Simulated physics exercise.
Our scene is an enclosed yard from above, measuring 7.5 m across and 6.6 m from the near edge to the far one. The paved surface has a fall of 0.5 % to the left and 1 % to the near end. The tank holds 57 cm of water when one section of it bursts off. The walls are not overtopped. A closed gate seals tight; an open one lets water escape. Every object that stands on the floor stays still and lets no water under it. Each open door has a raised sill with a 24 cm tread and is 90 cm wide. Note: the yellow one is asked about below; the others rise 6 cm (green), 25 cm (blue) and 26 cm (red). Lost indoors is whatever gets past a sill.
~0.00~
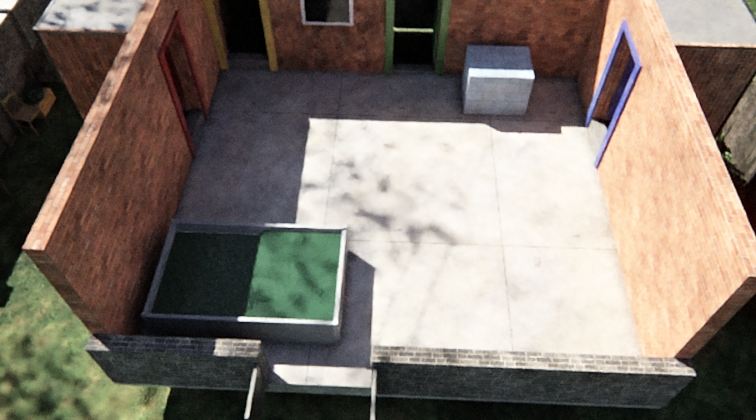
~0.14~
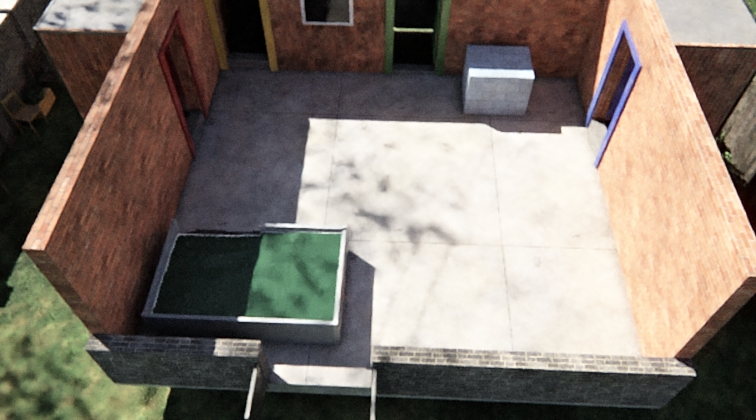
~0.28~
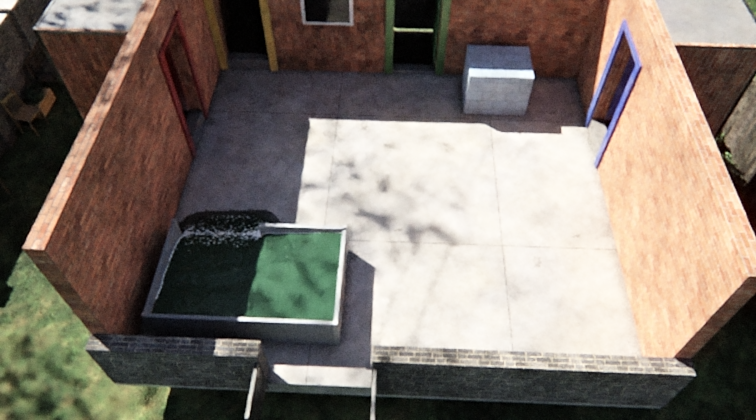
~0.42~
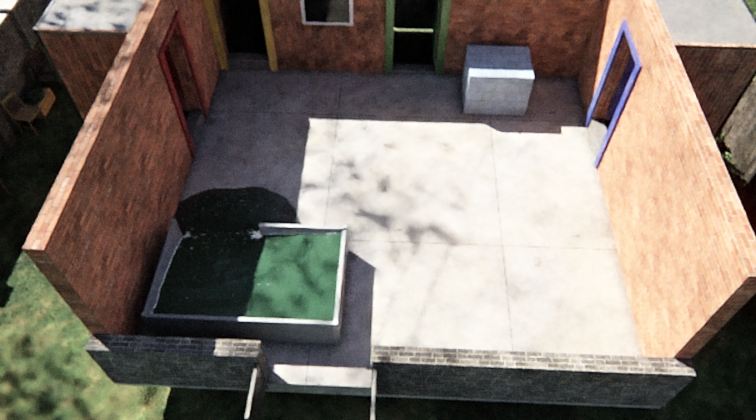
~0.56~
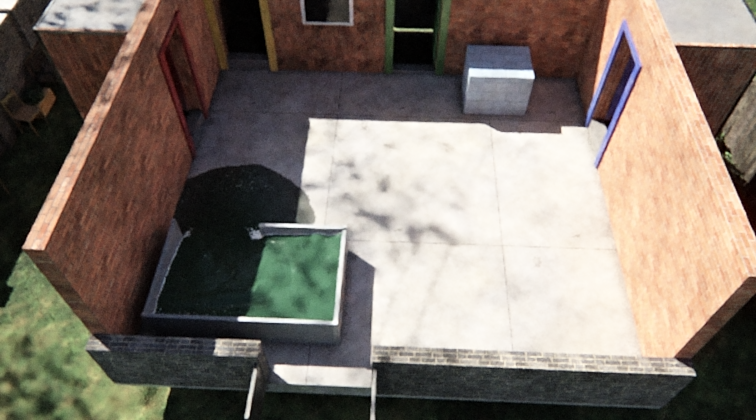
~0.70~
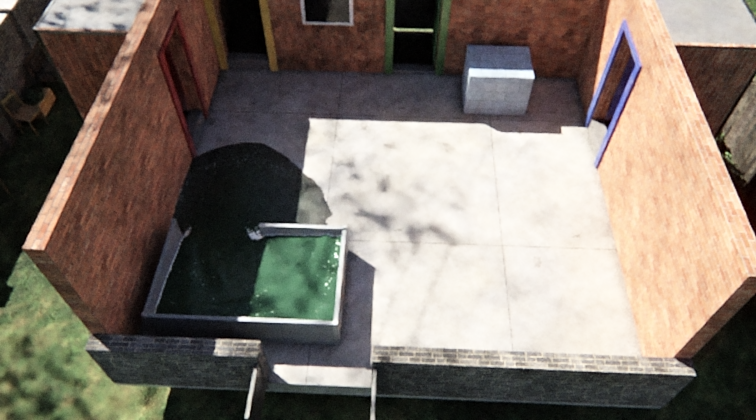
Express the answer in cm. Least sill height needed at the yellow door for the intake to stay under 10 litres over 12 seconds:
29 cm or so.
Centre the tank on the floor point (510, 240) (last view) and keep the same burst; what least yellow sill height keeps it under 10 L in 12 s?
That setup calls for roughly 11.5 cm.
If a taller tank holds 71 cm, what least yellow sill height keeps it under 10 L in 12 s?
You'd need a step of close to 38 cm.
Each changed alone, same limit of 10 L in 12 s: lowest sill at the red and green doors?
You'd want about 11.0 centimetres at red and about 7.0 centimetres at green.
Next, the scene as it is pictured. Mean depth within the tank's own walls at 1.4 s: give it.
Some 38 cm.
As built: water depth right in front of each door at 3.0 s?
In cm: Yellow 30, green 4, blue 0, red 11.
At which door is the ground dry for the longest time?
Coming last is the blue one.
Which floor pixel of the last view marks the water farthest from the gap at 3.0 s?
(425, 77).
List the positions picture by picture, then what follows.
In the first picture, still water, 57 cm deep, in the tank at (251, 272); the yellow door at (242, 29) is dry.
In the second picture, the gap is on the far side, the front 0.2 m out at a hidden place; the back of the tank holds 57 cm.
In the third picture, the front is at (256, 214), 0.7 m from the gap on the far side; 0.9 m2 of floor is wet, 57 cm left at the back.
In the fourth picture, the gap is on the far side, the front 1.2 m out at (244, 192); the back of the tank holds 57 cm.
In the fifth picture, the gap is on the far side, the front 1.7 m out at (246, 169); the back of the tank holds 53 cm.
In the sixth picture, the front is at (238, 147), 2.3 m from the gap on the far side; 4.3 m2 of floor is wet, 47 cm left at the back; 2.3 m in a straight line remain to the yellow door at (242, 29).
After 1.4 s water covers 20 % of the floor, deepest (31 cm) near (211, 241); it has not reached the yellow door.
After 3.0 s water covers 35 % of the floor; 30 cm at the yellow door, 33 litres in over its 23 cm sill.
After 12.0 s water covers 95 % of the floor, deepest (11 cm) near (566, 379); 3 cm at the yellow door, 46 litres in over its 23 cm sill.
At the yellow door as built, the water arrived by 1.5 s and peaked near 34 cm at 2.4 s.
Run again over the same 12 s with other heights there, 25 litres in over 26 cm, 0 litres over 35 cm. The limit of 10 litres is kept from about 29 cm up.
